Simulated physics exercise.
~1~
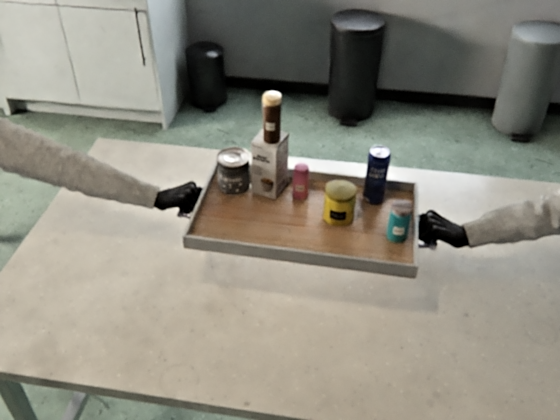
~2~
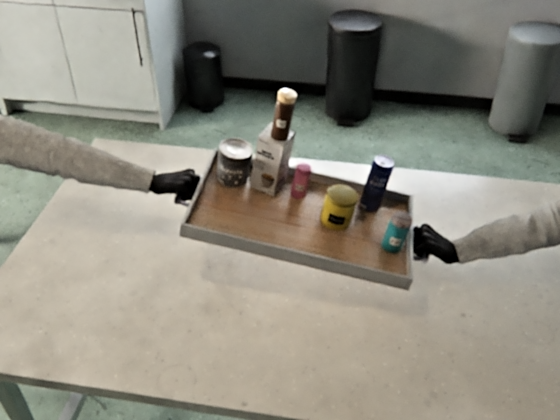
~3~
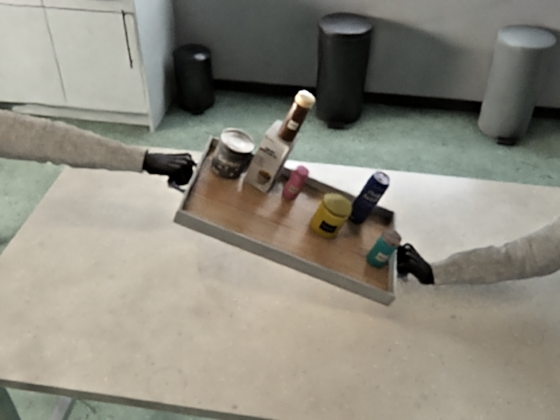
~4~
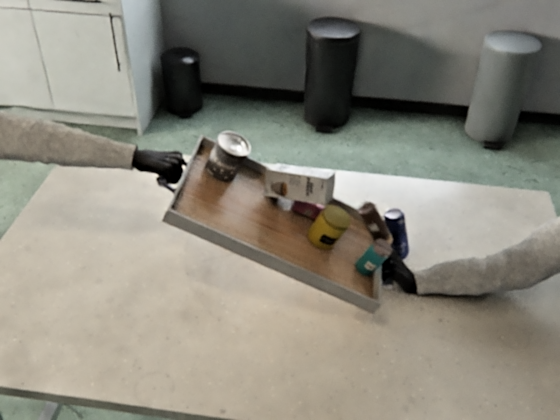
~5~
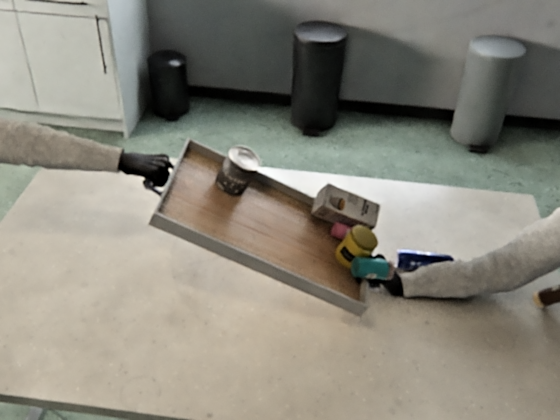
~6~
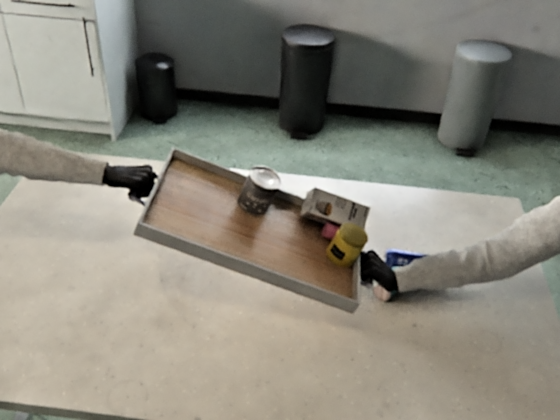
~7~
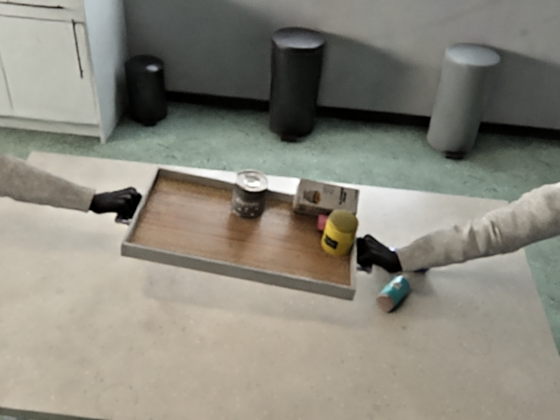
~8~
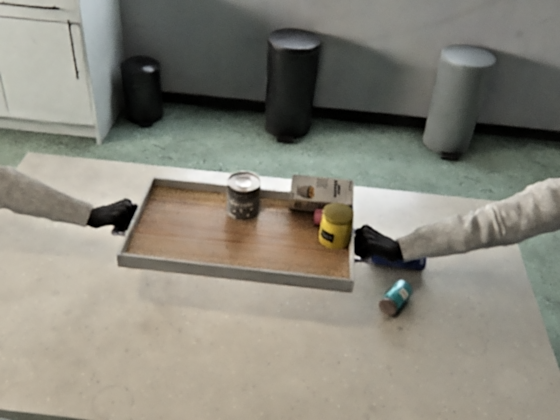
Three containers went over the right side of a tray as two gloved hands tipped it that way, while a carton and pink shaker toppled; levelled again, it still held both, plus a grey tin and yellow jar that had slid but stayed upright.
